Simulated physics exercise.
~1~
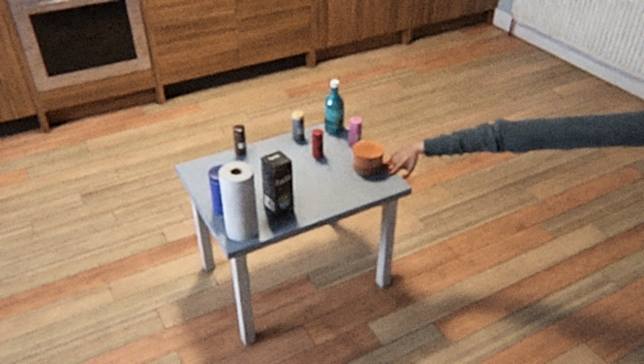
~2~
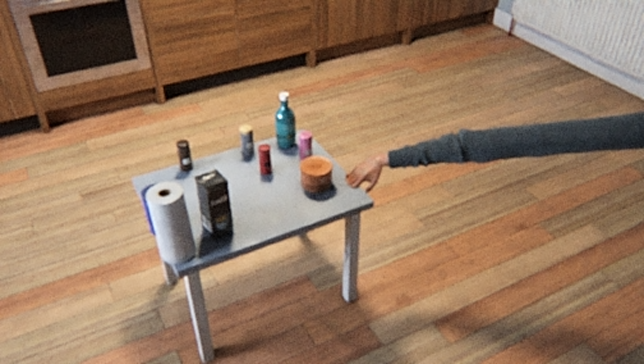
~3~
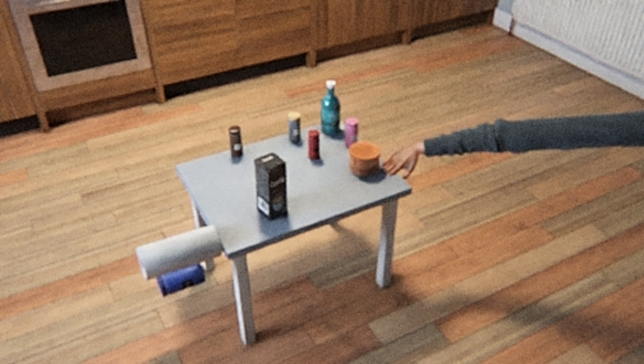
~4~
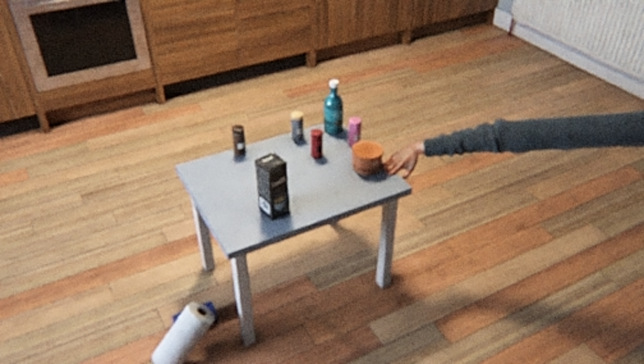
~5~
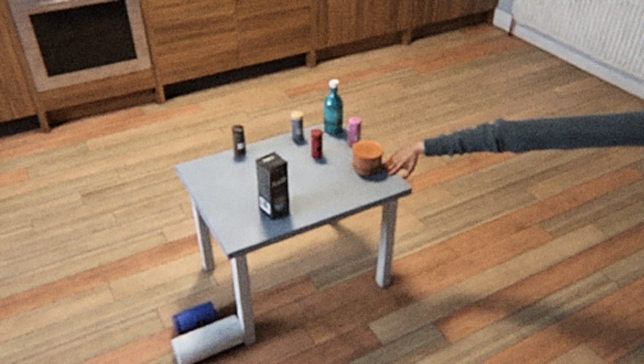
At the start, a hand reaches in from the right to the edge of a small, light table holding a white roll, a blue jar, a black carton, a turquoise bottle, an orange tub and several small shakers. The table shifts to the left with everything still upright, the hand staying close to its right edge. It then moves back to the right, and the white roll and blue jar drop sideways past its left end. The roll lands tilted on its end beside the jar, then tips onto its side. Both finish lying on the wooden floor by the near leg, while the other items stay standing on the table.
